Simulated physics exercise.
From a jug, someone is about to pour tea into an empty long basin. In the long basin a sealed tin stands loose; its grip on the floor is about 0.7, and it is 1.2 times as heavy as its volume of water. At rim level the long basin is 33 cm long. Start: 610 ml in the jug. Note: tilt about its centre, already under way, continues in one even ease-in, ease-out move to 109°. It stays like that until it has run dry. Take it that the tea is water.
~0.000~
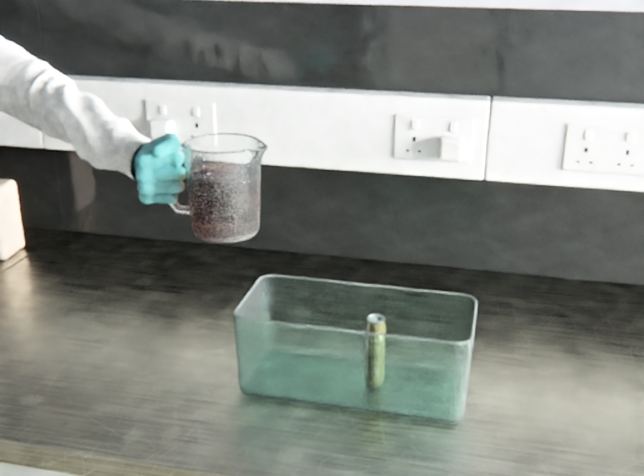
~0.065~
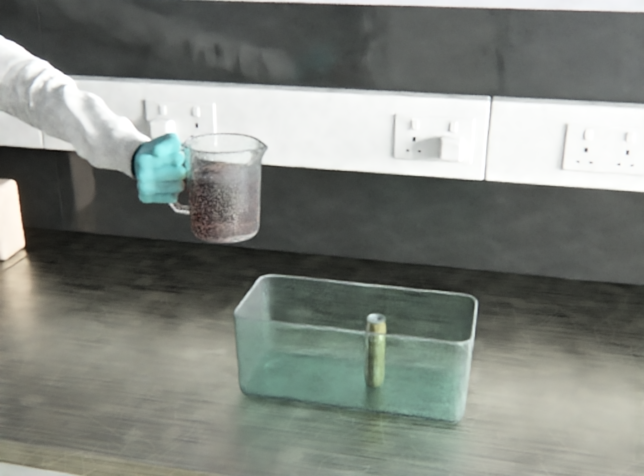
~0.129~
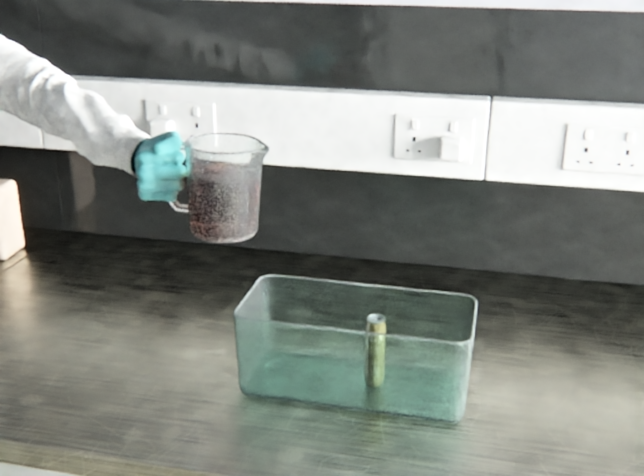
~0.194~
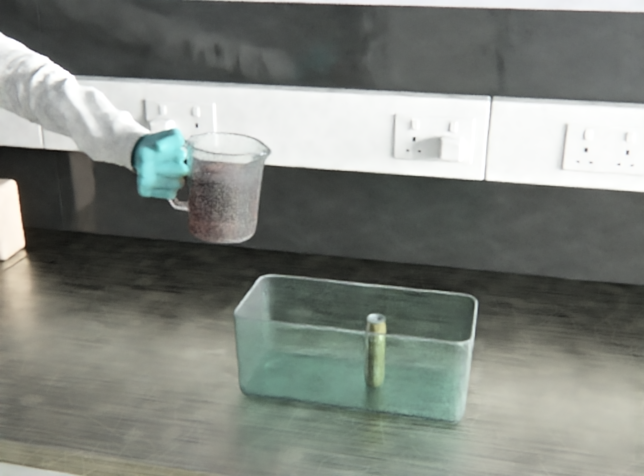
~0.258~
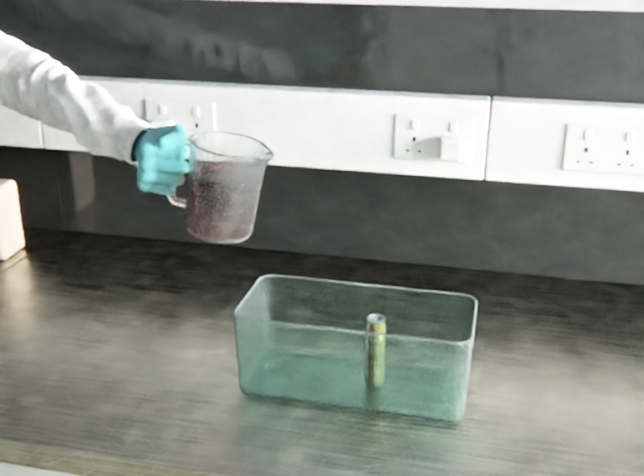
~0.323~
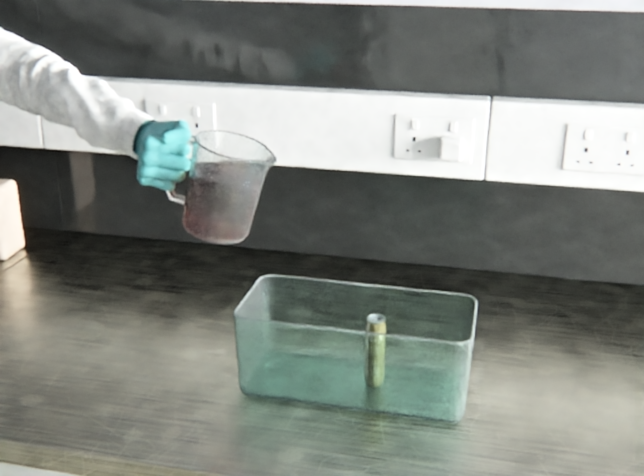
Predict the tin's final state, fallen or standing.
I predict it is standing.
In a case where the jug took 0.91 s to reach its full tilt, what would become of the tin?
Outcome - the tin remains standing.
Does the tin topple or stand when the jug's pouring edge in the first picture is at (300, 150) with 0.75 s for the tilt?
Then it tips over.
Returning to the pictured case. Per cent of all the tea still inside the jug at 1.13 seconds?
About 32 % is still there.
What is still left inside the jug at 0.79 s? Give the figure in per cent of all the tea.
Fraction remaining: Approx. 90 per cent.
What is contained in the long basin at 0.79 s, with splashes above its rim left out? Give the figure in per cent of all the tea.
Around 0%.
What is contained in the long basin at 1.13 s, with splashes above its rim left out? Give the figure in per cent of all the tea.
44 per cent, give or take a little.
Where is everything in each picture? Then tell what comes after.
It leans 0°; its right rim is at (267, 147); the tea meets the walls at (192, 169) and (258, 173); the long basin's rim runs from (248, 295) to (474, 320); the tin's top is at (376, 322), in the first frame.
It leans 1°; its right rim is at (267, 148); the tea meets the walls at (192, 168) and (258, 173), in the second frame.
It leans 2°; its right rim is at (269, 149); the tea meets the walls at (193, 169) and (258, 174), in the third frame.
It leans 5°; its right rim is at (271, 152); the tea meets the walls at (194, 169) and (259, 174), in the fourth frame.
It leans 9°; its right rim is at (273, 156); the tea meets the walls at (195, 169) and (260, 175), in the fifth frame.
It leans 14°; its right rim is at (276, 160); the tea meets the walls at (196, 170) and (262, 174), in the sixth frame.
After 0.79 s the tilt is 67° and 91 per cent is still to pour; the tin stands where it began.
After 1.13 s the tilt is 101° and 32 per cent is still to pour; the tin stands where it began.
After 1.48 s the tilt is 109° and 1 per cent is still to pour; the tin stands where it began.
After 1.87 s the tilt is 109° and 0 per cent is still to pour; the tin stands where it began.
In the end the tin stands where it began.
